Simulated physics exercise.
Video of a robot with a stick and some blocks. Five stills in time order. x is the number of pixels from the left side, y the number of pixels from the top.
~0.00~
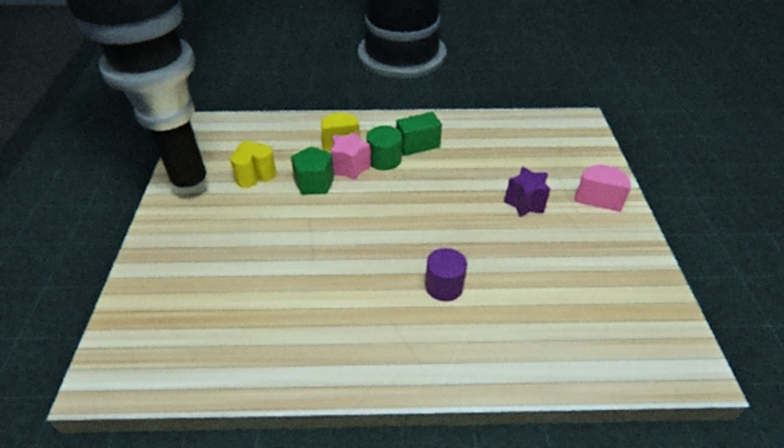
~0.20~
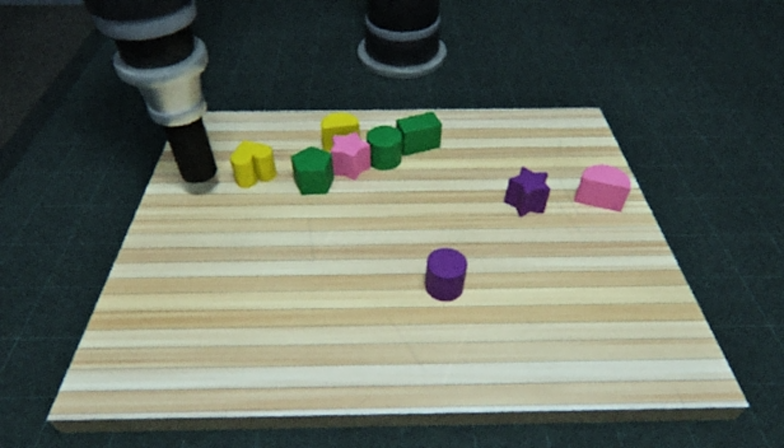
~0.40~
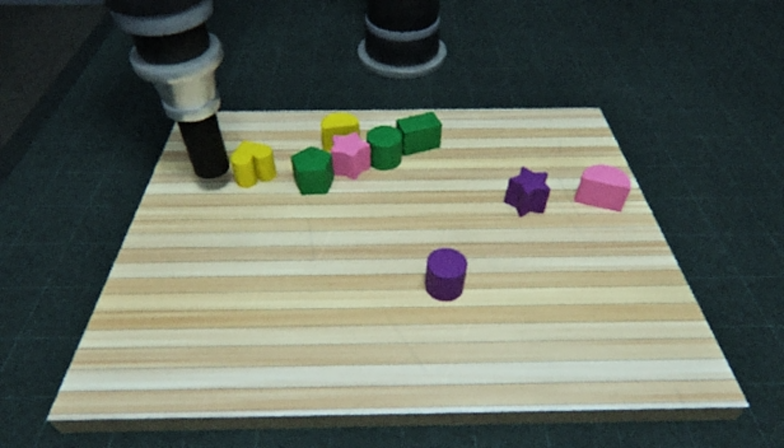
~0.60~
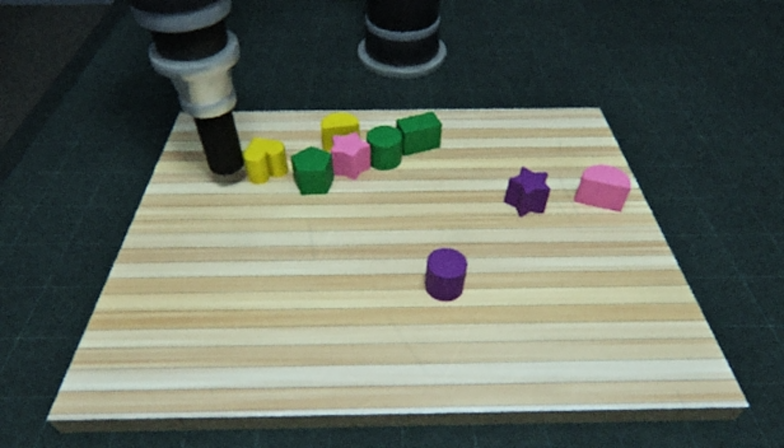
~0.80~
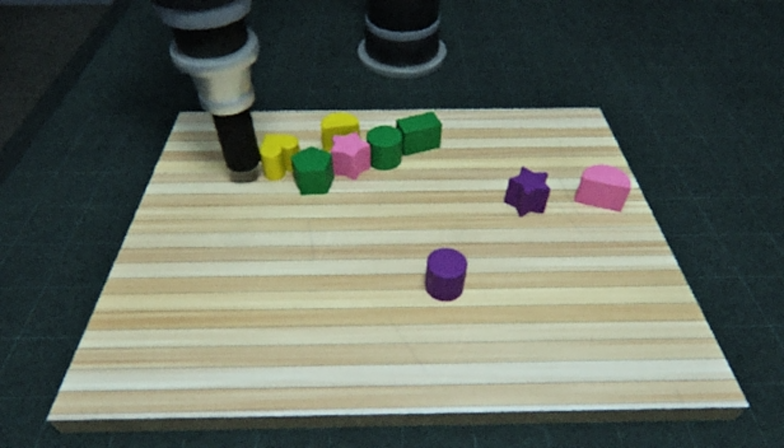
Robot arm with a black stick moving right along a striped wooden board, pushing a yellow heart-shaped block toward other coloured blocks.
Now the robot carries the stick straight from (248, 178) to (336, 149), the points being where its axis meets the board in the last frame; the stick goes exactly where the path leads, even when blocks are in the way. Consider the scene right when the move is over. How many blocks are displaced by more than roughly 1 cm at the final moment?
It shifts two blocks.
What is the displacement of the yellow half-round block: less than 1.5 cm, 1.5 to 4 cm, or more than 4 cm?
The answer will be the long band, over 4 cm.
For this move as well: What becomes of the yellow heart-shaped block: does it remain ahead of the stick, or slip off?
It is still ahead of the stick.
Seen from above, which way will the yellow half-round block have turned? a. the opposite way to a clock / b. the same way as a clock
b: The same way as a clock.
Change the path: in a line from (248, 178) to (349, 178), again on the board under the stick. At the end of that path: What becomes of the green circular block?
By the time the path is finished, it has moved at least a centimetre.
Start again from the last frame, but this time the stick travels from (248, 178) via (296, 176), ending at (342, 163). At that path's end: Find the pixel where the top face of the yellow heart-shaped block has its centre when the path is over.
I predict (318, 124).
On the path given first. One third of the way, stick at (276, 152); yellow heart-shaped block at (305, 132), turned 20° anticlockwise; yellow half-round block at (342, 118).
Two thirds of the way, stick at (306, 142); yellow heart-shaped block at (328, 120), turned 55° anticlockwise; yellow half-round block at (357, 110), turned 45° clockwise.
At the end, stick at (335, 133); yellow heart-shaped block at (347, 108), turned 75° anticlockwise; green pentagonal block in place; yellow half-round block at (369, 103), turned 75° clockwise; pink star at (354, 144), turned 20° clockwise.
